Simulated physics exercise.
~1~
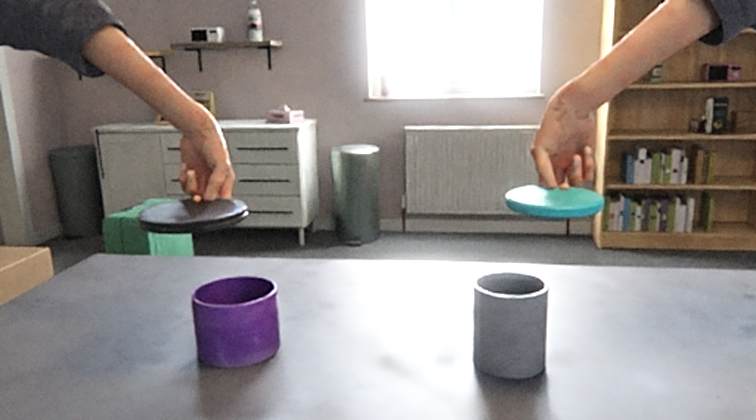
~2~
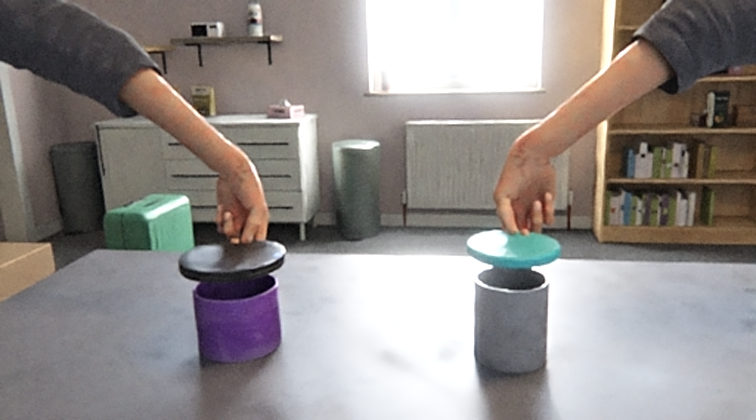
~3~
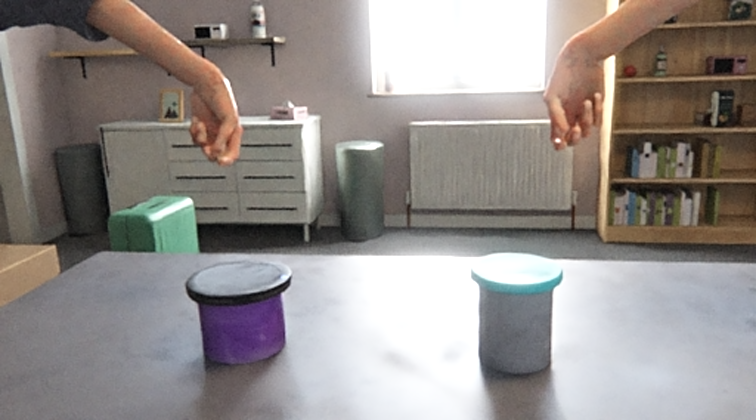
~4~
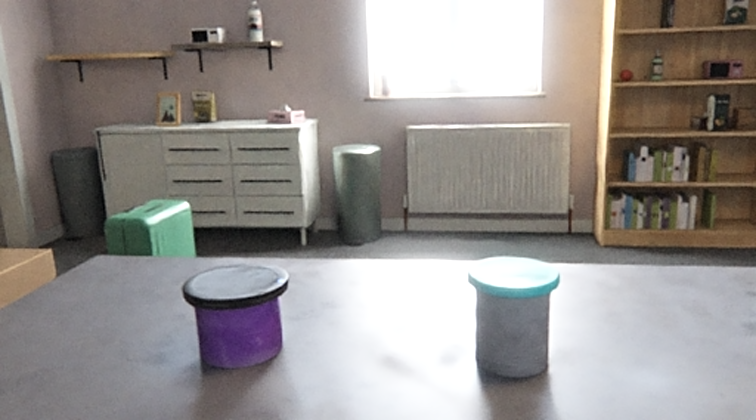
Two hands reach in from either side over a dark grey table in a bright room, seen from the front by a slightly swaying camera, with drawers, a radiator and a bookcase behind. The left hand holds a black disc above a purple cup, and the right holds a turquoise disc above a grey cup. The black disc moves right and down while the turquoise one moves left and down, each nearing a rim. Both hands let go and draw back out of view. The discs end resting on the rims like lids, covering the upright cups.
